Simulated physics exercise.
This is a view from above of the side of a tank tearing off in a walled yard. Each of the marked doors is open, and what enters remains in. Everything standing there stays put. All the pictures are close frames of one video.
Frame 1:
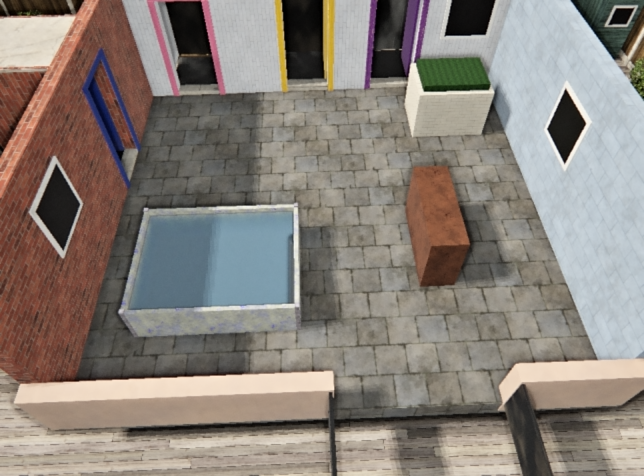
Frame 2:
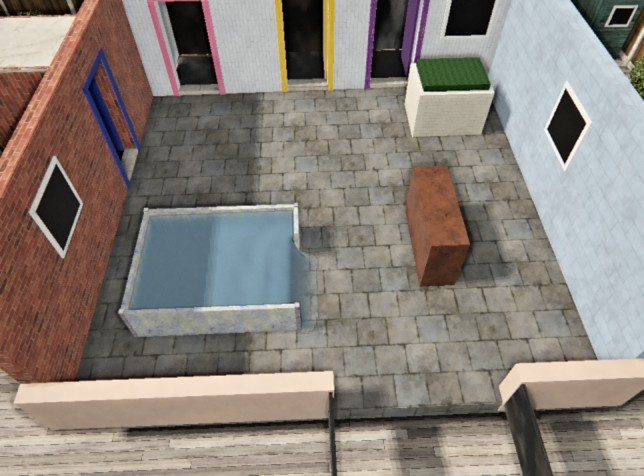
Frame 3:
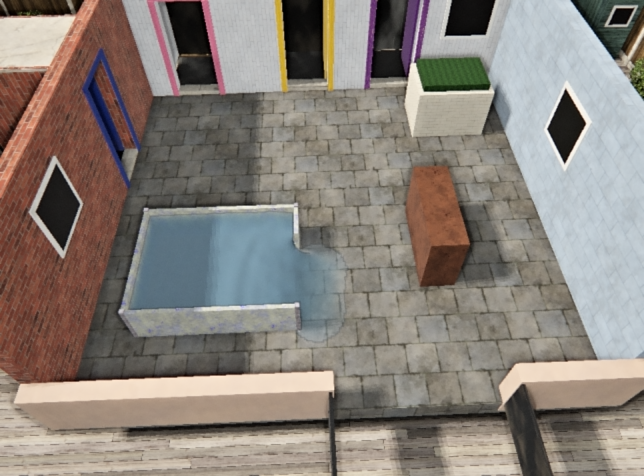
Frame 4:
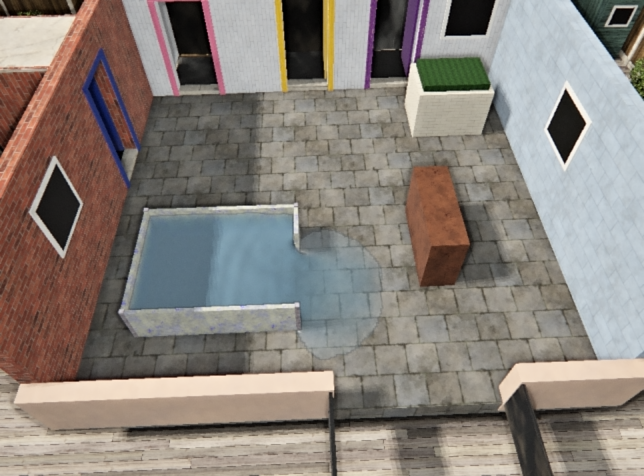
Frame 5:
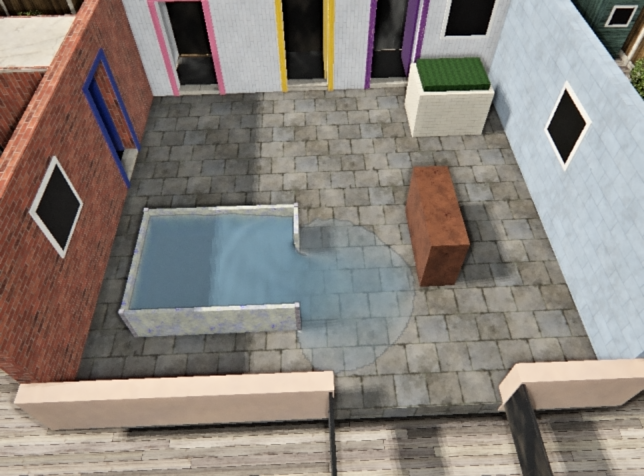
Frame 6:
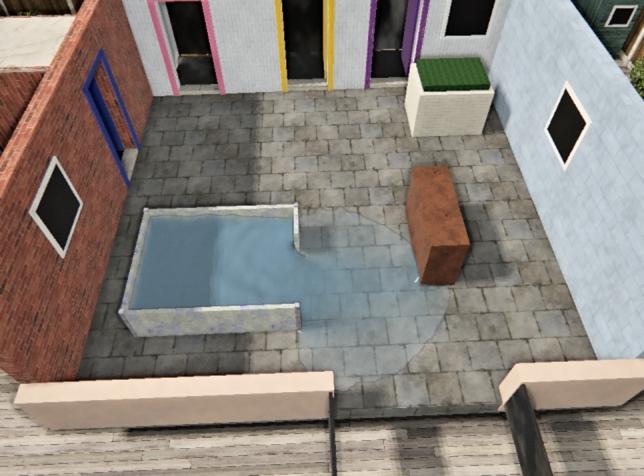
A walled yard paved in grey stone is seen from above, with a red brick wall at left and a pale blue wall at right. A white-edged tank of blue water sits at left, a rusty brown block stands at right, and a green-topped white box is behind. The tank's right side opens and water spreads rightward in a widening fan to the block, the camera still.
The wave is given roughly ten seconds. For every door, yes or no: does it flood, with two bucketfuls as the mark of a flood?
Blue door: No, yellow door: No, pink door: No, purple door: No.
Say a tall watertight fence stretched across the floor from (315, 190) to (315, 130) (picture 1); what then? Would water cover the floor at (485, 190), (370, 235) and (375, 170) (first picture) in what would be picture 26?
Point by point: First not reached, second submerged, third submerged.
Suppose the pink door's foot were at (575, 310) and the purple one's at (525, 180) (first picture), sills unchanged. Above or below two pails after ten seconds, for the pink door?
I'd say pink door overflows.
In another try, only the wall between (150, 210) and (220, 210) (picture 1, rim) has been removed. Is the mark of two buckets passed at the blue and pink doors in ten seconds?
First blue beats the mark, then pink beats the mark.
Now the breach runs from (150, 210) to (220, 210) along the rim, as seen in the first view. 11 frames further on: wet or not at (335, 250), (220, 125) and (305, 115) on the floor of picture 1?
Untouched, submerged, submerged.
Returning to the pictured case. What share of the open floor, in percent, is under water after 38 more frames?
I'd say 65 per cent.
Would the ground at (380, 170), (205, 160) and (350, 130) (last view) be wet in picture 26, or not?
As listed, the points end up soaked, high and dry and soaked.
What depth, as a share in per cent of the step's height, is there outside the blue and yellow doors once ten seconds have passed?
About 80 %, then 20 %.
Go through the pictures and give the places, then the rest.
The first frame shows still water in the tank at (217, 258).
In the second frame, the front is at (304, 255), out from the gap at (296, 285).
In the third frame, the front is at (333, 254), out from the gap at (296, 285).
In the fourth frame, the front is at (374, 267), out from the gap at (296, 286).
In the fifth frame, water pours out at (296, 285) and has run to (404, 269).
In the sixth frame, water pours out at (296, 286) and has run to (444, 296).
A moment on, water covers 20 % of the floor; the blue door not reached, the yellow door not reached, the pink door not reached, the purple door not reached.
Next, water covers 30 % of the floor; the blue door not reached, the yellow door not reached, the pink door not reached, the purple door not reached.
Then, water covers 45 % of the floor; the blue door not reached, the yellow door not reached, the pink door not reached, the purple door wet at the sill, nothing in.
Later, water covers 65 % of the floor; the blue door not reached, the yellow door wet at the sill, nothing in, the pink door wet at the sill, nothing in, the purple door wet at the sill, nothing in.
In the end, water covers 85 % of the floor; the blue door wet at the sill, nothing in, the yellow door wet at the sill, nothing in, the pink door wet at the sill, nothing in, the purple door wet at the sill, nothing in.
